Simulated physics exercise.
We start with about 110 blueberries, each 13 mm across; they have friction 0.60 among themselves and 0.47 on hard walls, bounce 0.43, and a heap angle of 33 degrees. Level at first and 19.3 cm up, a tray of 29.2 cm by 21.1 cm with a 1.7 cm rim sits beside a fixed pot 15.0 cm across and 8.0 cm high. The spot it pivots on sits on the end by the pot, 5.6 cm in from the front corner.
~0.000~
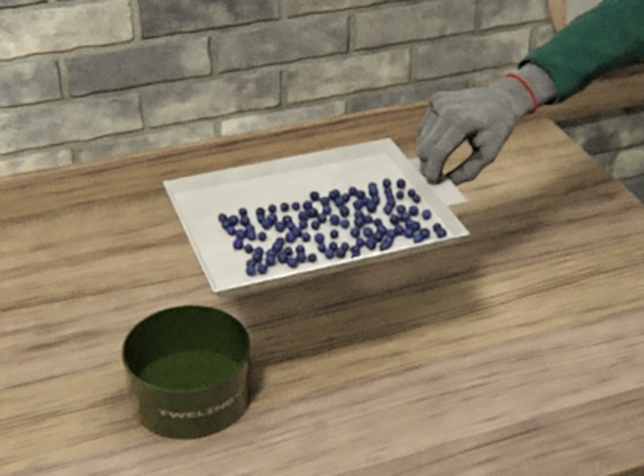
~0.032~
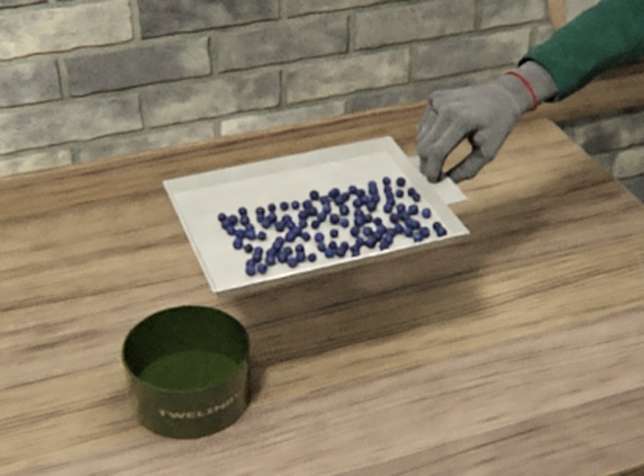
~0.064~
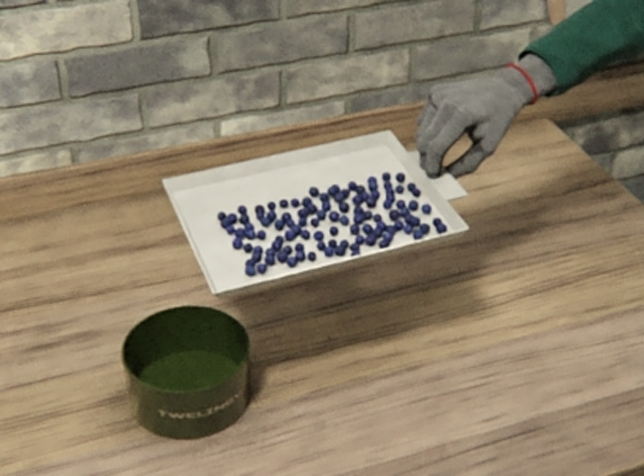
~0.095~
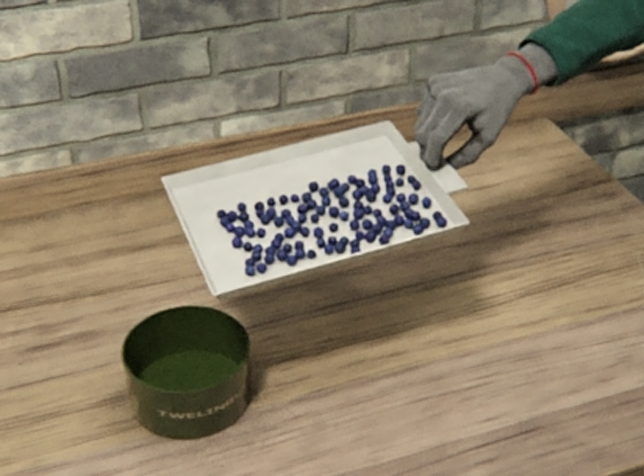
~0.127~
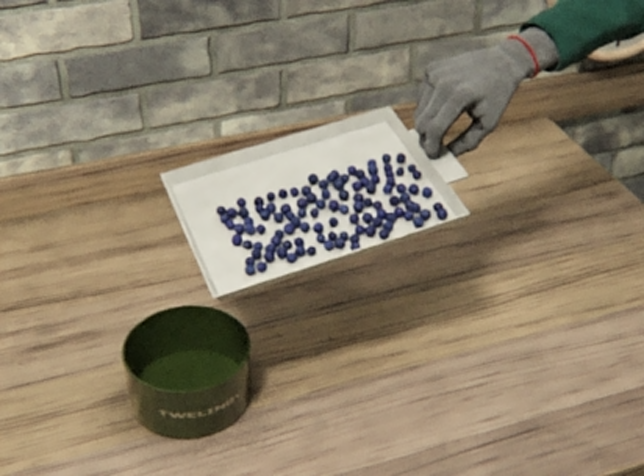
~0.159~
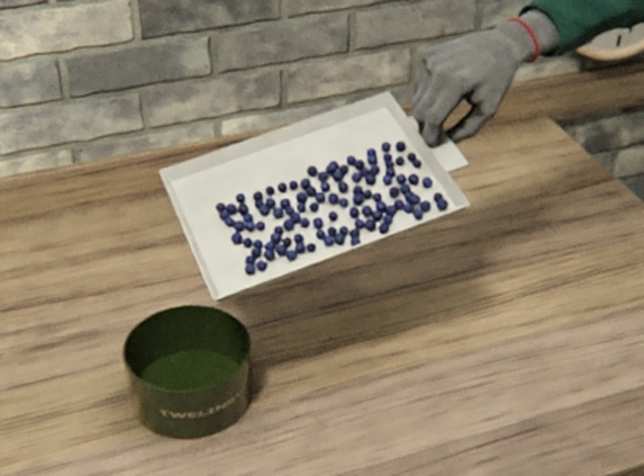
A gloved grey hand with a red band at the wrist and a green sleeve holds the right end of a white tray above a wooden table, seen from slightly above before a grey brick wall. Dark blue berries are spread across the tray, and a dark green pot sits at front left. The hand lifts the right end, slowly then faster, tilting the tray modestly leftward.
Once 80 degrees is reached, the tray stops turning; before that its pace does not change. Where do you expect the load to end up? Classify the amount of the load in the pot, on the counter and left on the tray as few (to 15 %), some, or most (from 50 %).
Tray: Few. Pot: Some. Counter: Most.
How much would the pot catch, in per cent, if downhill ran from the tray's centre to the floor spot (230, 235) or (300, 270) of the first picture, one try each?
That would be close to 50 per cent and then close to 25 per cent.
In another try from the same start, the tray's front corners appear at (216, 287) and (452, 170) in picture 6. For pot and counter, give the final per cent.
Pot 45, counter 55.
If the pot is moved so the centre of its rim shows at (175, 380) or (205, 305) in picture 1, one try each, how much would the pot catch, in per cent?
I'd say close to 90 percent for the first spot and 0 percent for the second.
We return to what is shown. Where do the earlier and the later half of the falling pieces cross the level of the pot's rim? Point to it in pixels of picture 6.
Roughly (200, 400) to begin with, later roughly (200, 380).
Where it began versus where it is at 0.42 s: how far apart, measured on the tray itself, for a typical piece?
I'd say close to 5 centimetres.
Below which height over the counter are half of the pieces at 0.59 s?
About 22 centimetres.
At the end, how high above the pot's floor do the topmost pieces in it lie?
It reaches roughly 2.5 cm.
Then, at 0.42 s, tilt 47 degrees; the tray holds 100 %, the pot 0 %.
After 0.59 s, tilt 69 degrees; the tray holds 85 %, the pot 0 %.
Then, at 0.89 s, tilt 80 degrees; the tray holds 5 %, the pot 35 %.
At rest (1.7 s), tray 0 %, pot 40 %, counter 60 %.
